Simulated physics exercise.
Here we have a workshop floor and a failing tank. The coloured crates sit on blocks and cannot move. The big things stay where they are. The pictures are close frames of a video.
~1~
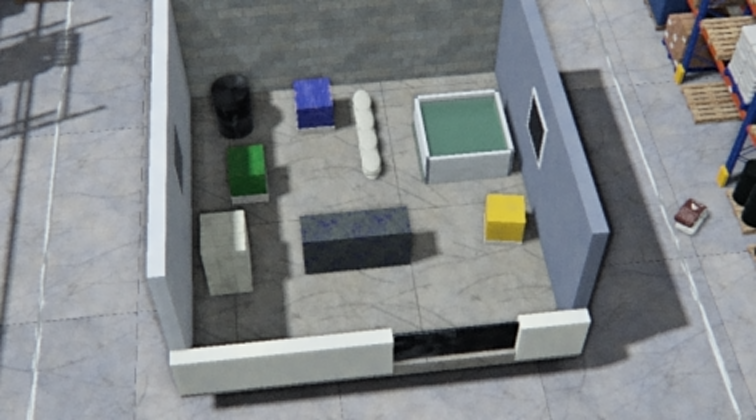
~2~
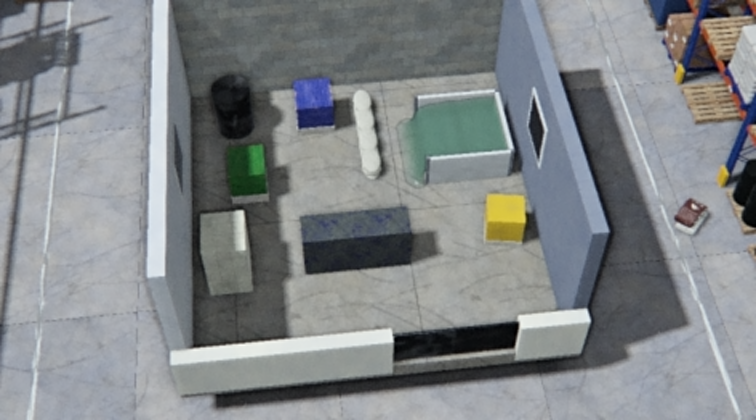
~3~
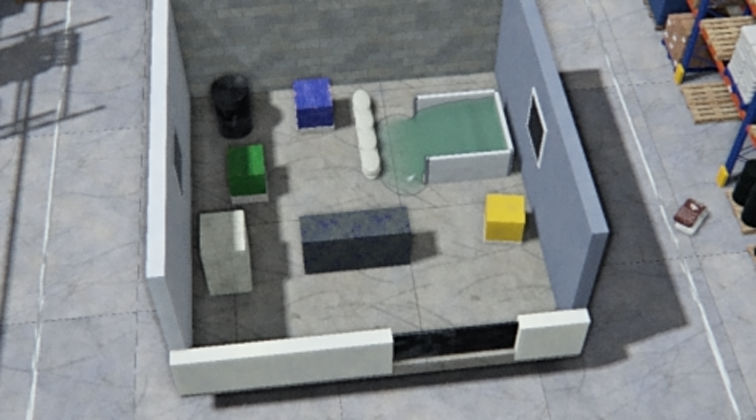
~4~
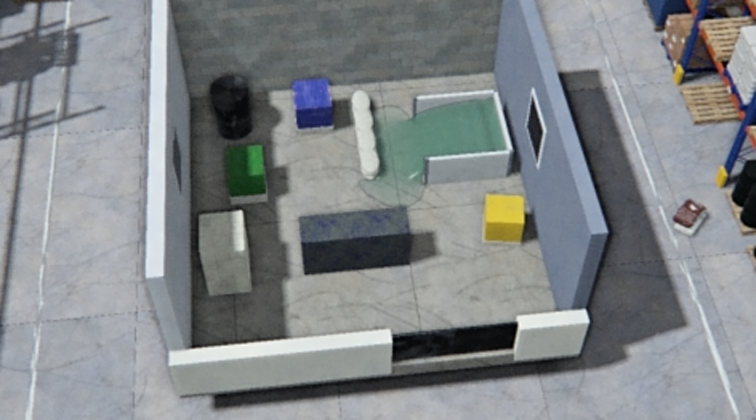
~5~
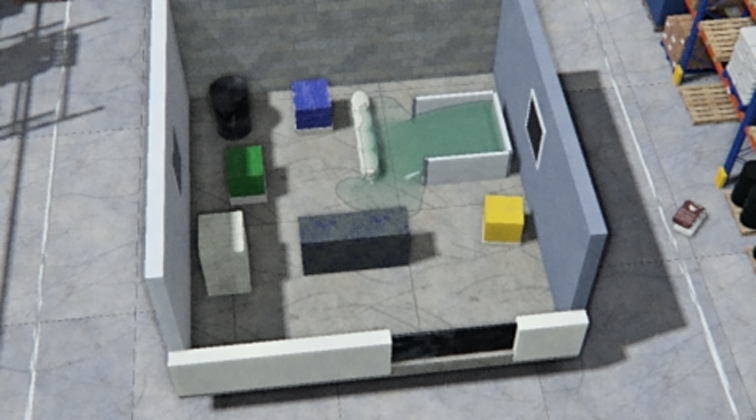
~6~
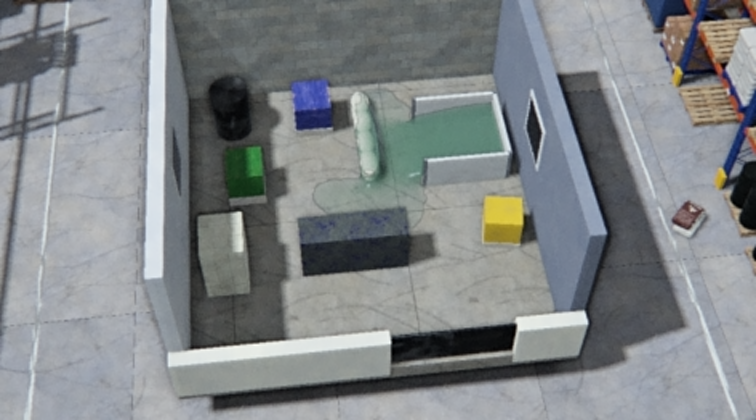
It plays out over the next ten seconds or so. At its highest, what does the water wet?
The green crate stays dry; the blue crate stays dry; the yellow crate stays dry.
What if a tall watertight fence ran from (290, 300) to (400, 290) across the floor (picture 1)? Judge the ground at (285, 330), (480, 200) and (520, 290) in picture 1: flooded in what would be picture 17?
As listed: Not flooded, dry, clear.
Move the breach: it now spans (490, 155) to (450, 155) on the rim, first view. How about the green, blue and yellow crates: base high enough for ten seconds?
One by one: The green one is spared; the blue one stays dry; the yellow one takes water.
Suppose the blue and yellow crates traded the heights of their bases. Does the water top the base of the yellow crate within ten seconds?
My reading: The yellow one is safe.
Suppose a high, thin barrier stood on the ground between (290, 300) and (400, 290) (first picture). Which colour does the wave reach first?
First comes the blue-painted one.
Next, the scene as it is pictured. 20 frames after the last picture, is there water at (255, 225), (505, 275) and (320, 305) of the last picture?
One after the other: Flooded, awash, no water.
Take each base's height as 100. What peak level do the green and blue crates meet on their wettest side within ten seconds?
Roughly 40 per cent, then 60 per cent.
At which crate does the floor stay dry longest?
The yellow-painted one.
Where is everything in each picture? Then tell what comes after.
In the first frame, still water in the tank at (463, 127).
In the second frame, water pours out at (423, 143) and has run to (423, 186).
In the third frame, water pours out at (422, 145) and has run to (400, 190).
In the fourth frame, water pours out at (422, 146) and has run to (372, 193).
In the fifth frame, the front is at a hidden place, out from the gap at (421, 147).
In the sixth frame, water pours out at (421, 148) and has run to a hidden place.
A moment on, water covers 25 % of the floor; the green crate water round its plinth, the blue crate water round its plinth, the yellow crate not reached.
Next, water covers 40 % of the floor; the green crate water round its plinth, the blue crate water round its plinth, the yellow crate not reached.
Then, water covers 60 % of the floor; the green crate water round its plinth, the blue crate water round its plinth, the yellow crate water round its plinth.
Later, water covers 80 % of the floor; the green crate water round its plinth, the blue crate water round its plinth, the yellow crate water round its plinth.
In the end, water covers 100 % of the floor; the green crate stayed above the water, the blue crate stayed above the water, the yellow crate stayed above the water.
